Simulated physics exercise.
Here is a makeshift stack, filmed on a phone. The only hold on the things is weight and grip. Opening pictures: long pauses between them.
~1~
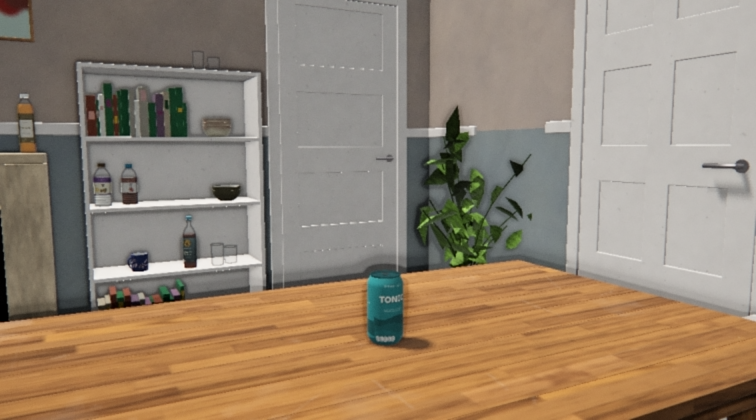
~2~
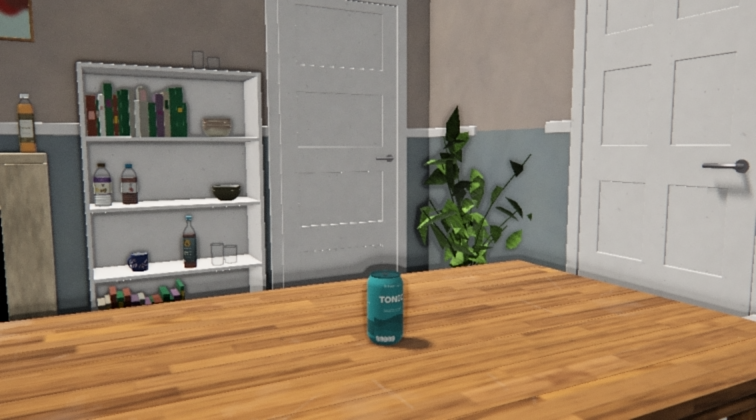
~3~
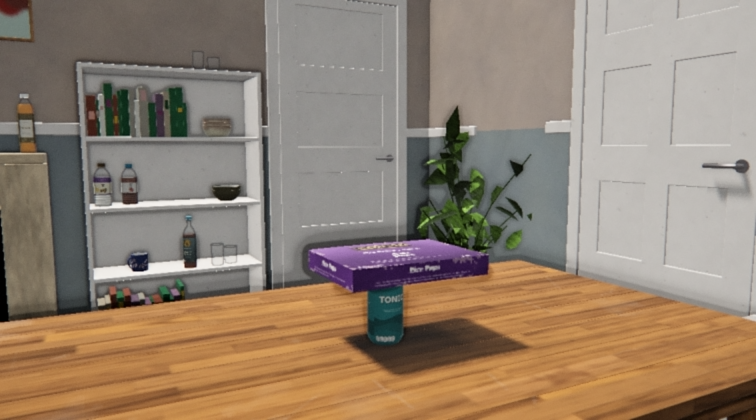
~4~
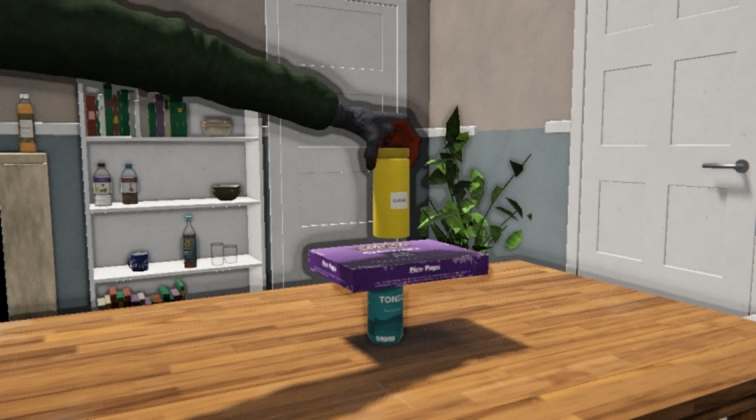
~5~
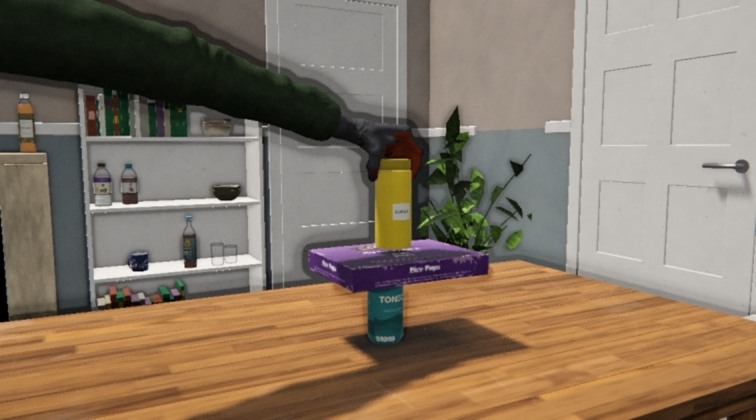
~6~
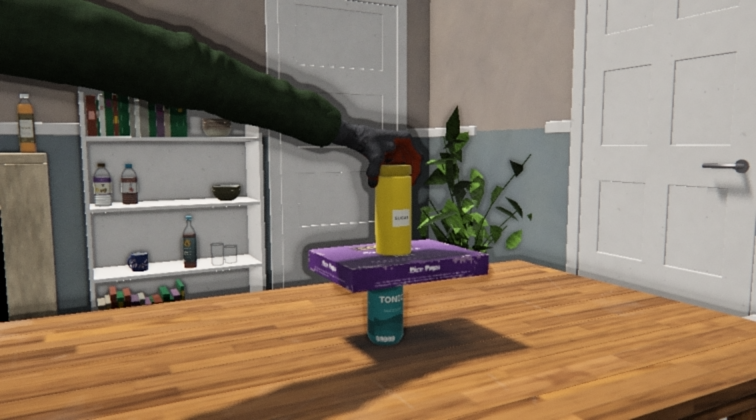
The footage shows a teal can on a wooden table, then a purple packet lying flat on top of it, before a dark-sleeved arm reaches in from the left and lowers a yellow jar onto the packet, still gripping it.
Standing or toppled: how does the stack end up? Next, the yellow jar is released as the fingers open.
The stack ends up standing.
Then, 0.20 s later than the last frame, all is still.
Then, 0.50 s later than the last frame, yellow jar resting near (394, 210).
When it is over, all 3 as before. End places, in pixels of the last picture, yellow jar near (394, 210). The stack holds.
